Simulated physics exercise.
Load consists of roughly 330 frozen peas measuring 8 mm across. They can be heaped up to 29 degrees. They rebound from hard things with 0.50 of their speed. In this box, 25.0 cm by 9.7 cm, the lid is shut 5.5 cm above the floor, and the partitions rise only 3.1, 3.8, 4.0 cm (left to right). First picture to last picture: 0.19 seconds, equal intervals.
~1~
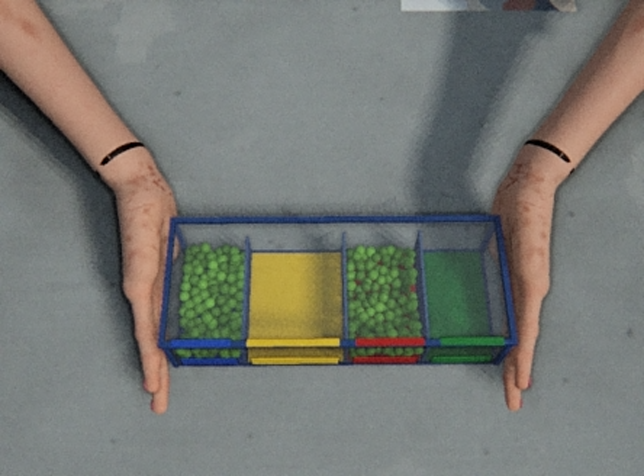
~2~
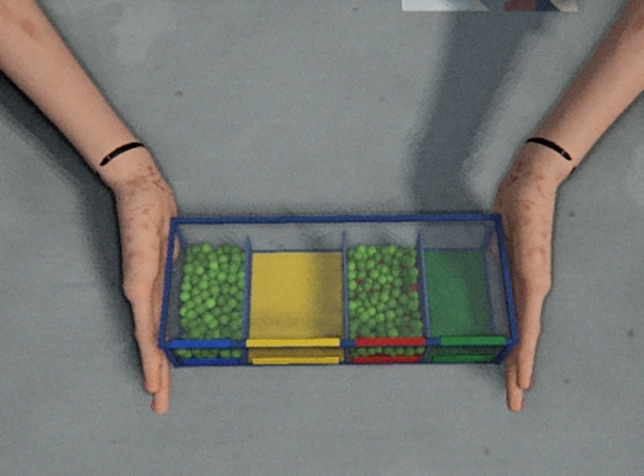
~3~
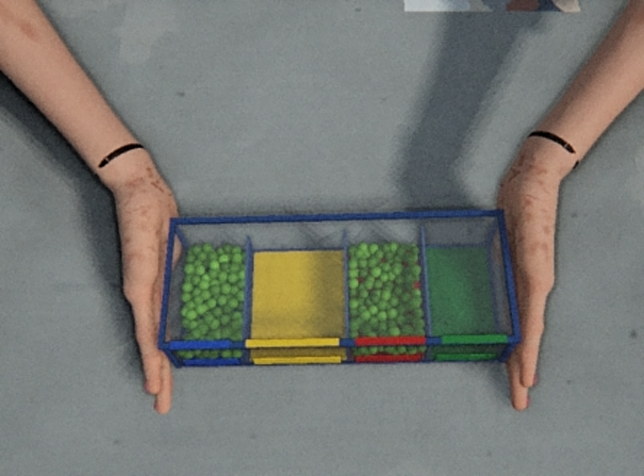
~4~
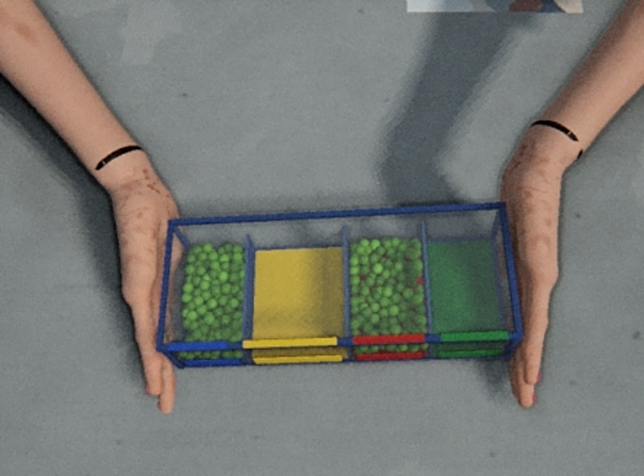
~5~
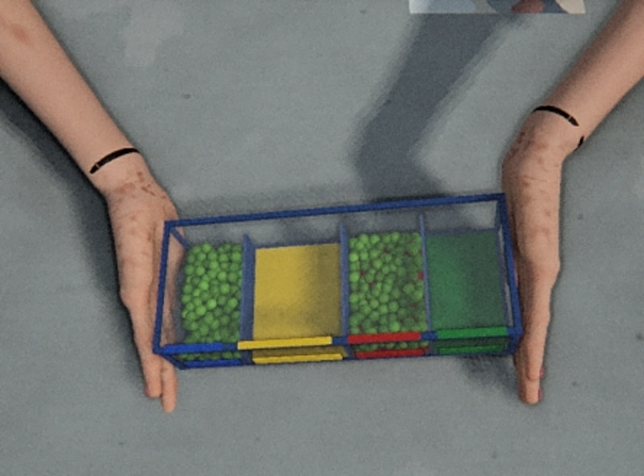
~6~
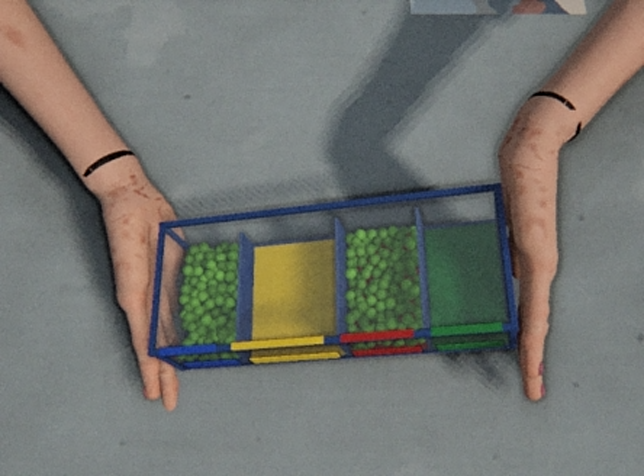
Two hands holding a clear divided box of green peas between them, gradually tilting it so its right end rises.
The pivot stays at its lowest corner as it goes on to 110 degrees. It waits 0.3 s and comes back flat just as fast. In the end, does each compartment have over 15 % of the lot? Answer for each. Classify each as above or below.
Classification: Red above, blue above, green below, yellow below.
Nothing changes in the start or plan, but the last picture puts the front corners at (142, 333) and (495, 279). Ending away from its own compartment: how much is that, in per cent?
It would be near 20 per cent.
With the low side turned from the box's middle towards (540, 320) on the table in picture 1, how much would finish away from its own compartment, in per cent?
About 65 per cent.
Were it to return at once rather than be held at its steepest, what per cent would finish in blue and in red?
Then blue keeps 65% and red keeps 30%.
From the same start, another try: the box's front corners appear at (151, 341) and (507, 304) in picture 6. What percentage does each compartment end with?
Final shares, in per cent - red: 30, blue: 70, green: 0, yellow: 5.
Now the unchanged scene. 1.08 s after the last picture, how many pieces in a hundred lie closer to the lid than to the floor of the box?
Roughly 60 per cent.
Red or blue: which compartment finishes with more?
Answer: Blue.
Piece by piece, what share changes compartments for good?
The answer is close to 15 percent.
Then, 1.08 s after the last picture, tilt 110 degrees; red 35 %, blue 65 %, yellow 5 %.
Then, 1.81 s after the last picture, tilt 57 degrees; red 30 %, blue 65 %.
Then, 2.56 s after the last picture, tilt 0 degrees; red 30 %, blue 65 %, yellow 5 %.
In the end, red 30 %, blue 65 %, green 0 %, yellow 5 %.
